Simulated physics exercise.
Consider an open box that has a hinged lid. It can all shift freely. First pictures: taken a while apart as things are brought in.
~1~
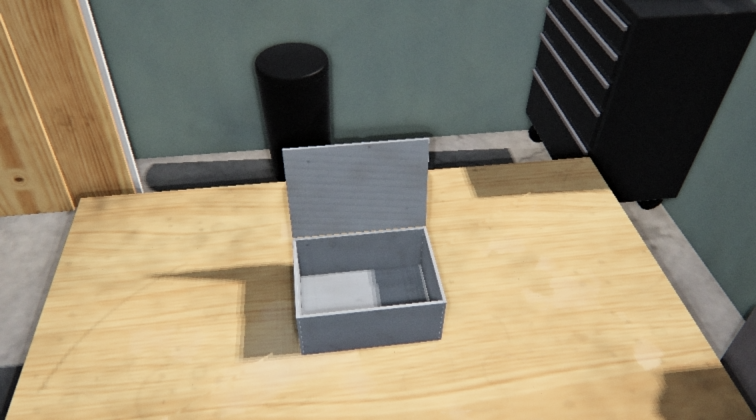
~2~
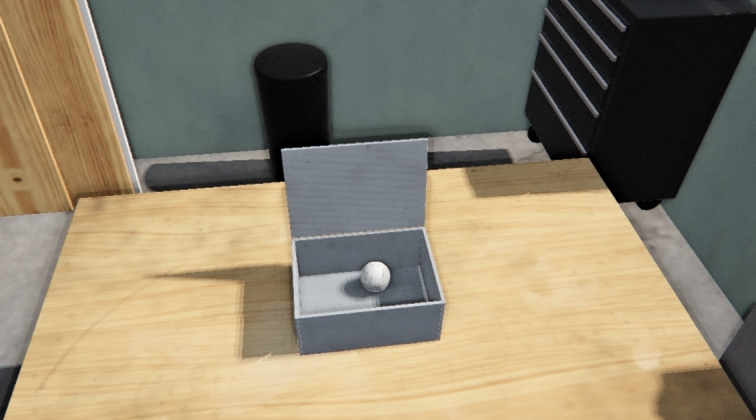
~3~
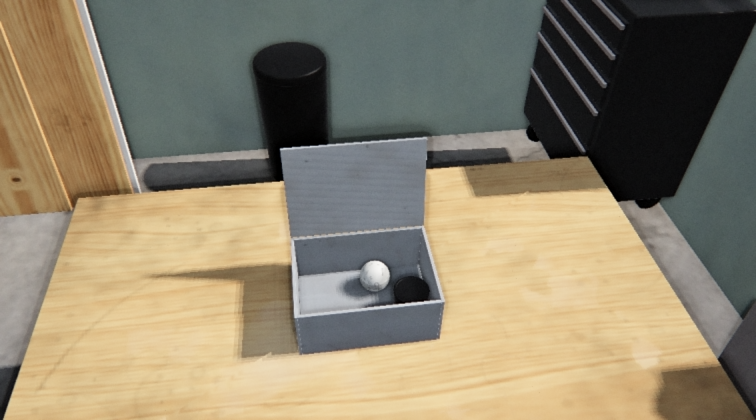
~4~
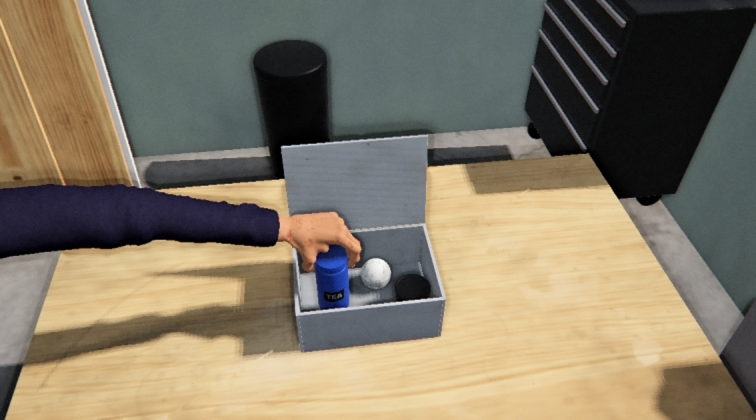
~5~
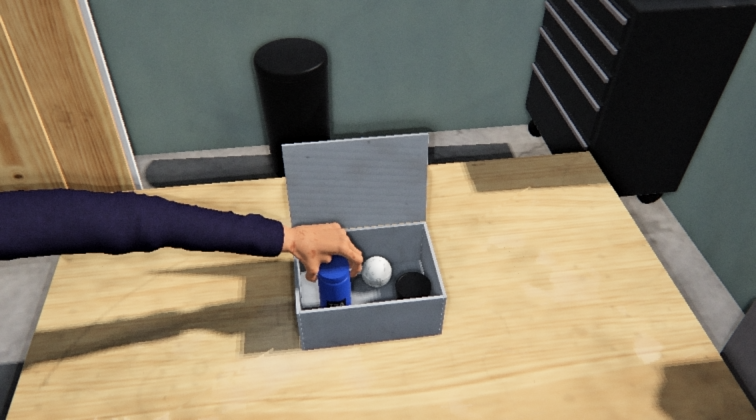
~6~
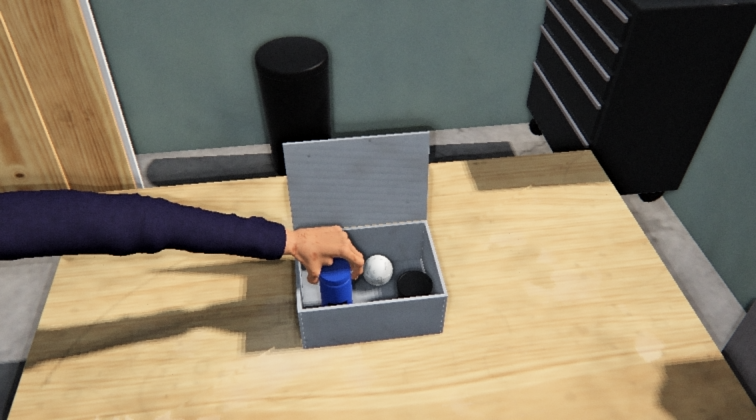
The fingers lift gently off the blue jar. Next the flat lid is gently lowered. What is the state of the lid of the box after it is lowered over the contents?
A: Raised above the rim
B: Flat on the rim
Option A: Raised above the rim.
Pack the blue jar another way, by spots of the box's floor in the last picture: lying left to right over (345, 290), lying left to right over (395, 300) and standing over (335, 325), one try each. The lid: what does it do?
The lid goes all the way down the first time, goes all the way down the second time and stays partly open the third time.
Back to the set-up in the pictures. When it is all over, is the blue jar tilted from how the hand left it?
Simply put, the blue jar remains unturned.
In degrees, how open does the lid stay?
I'd say roughly 14 degrees above the rim.
Then, 1.30 s on from there, lid 75° above the rim.
Then, 1.90 s on from there, lid 36° above the rim.
Then, 3.40 s on from there, lid 14° above the rim.
In the end, lid 14° above the rim; all 3 unmoved. At the end, from the last picture's camera, blue jar near (336, 292).
